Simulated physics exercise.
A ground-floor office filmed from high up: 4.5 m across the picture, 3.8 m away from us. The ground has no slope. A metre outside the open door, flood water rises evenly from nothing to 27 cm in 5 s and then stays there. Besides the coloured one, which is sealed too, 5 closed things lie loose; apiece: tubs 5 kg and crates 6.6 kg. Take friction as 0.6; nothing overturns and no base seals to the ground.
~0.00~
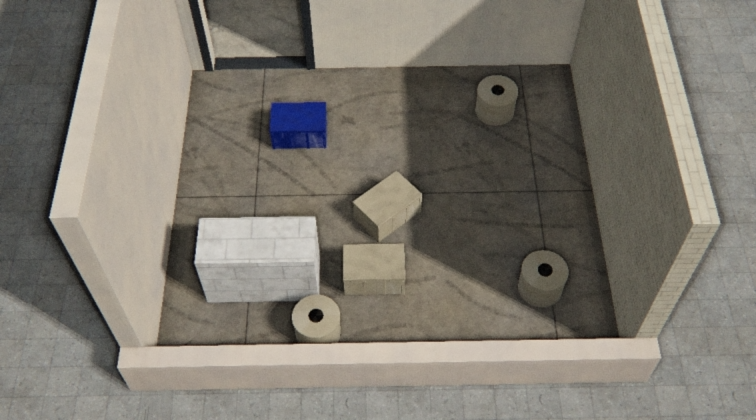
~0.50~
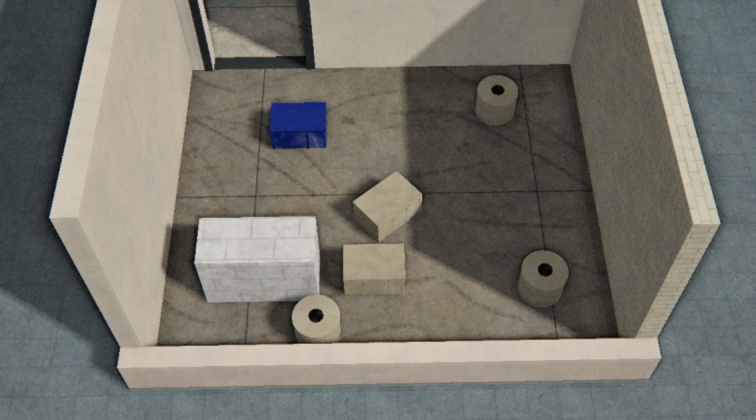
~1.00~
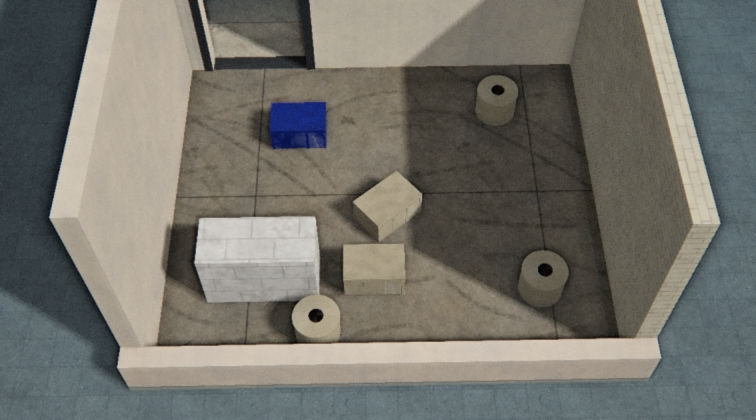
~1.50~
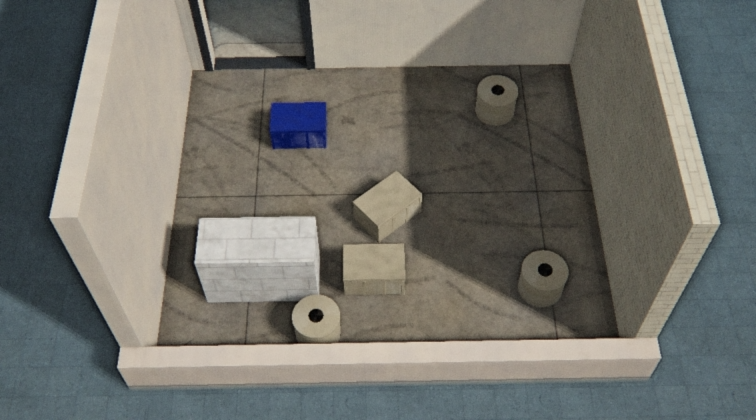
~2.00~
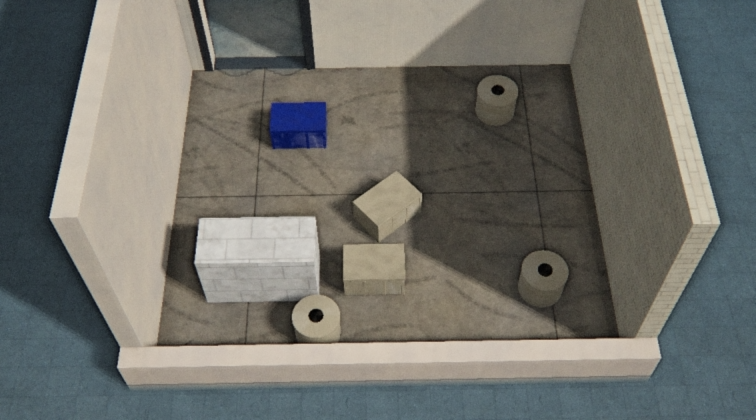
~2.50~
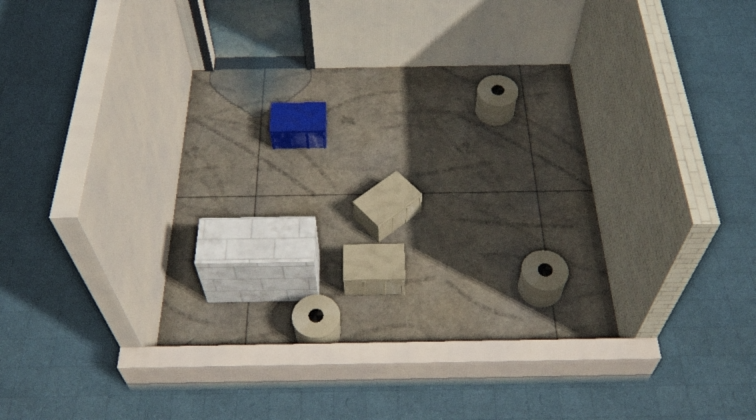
A bright blue crate sits near the open doorway of a bare, roofless room seen from high above, its floor dark and scuffed. Two tan crates lie near the middle, a larger white block stands at lower left, and three tan tubs rest at lower left and along the right. Nothing inside shifts and the camera stays still, while the grey paving outside turns blue and the tint reaches the doorway.
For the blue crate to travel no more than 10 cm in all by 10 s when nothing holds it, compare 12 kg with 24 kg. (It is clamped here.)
For it, neither load is enough.
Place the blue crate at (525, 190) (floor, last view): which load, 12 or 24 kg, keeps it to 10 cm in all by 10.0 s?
Neither is enough.
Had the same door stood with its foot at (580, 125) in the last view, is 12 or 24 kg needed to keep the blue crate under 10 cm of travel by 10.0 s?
Then neither weight holds it.
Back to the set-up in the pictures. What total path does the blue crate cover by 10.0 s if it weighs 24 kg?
Some 300 cm in all.
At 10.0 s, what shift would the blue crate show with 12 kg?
About 300 cm.
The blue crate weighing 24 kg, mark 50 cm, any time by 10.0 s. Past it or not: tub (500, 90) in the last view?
It is short of it.
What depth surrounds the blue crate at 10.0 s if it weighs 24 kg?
Roughly 11 cm.
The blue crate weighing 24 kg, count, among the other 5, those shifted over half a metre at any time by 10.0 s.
That makes 4.
After 3.5 s the blue crate would be 3 cm from its start with 12 kg and 0 cm from its start with 24 kg; 4 cm of water round it then.
After 4.5 s the blue crate would be 63 cm from its start with 12 kg and 8 cm from its start with 24 kg; 5 cm of water round it then.
After 7.0 s the blue crate would be 235 cm from its start with 12 kg and 102 cm from its start with 24 kg; 8 cm of water round it then.
After 10.0 s the blue crate would be 283 cm from its start with 12 kg and 247 cm from its start with 24 kg; 11 cm of water round it then.
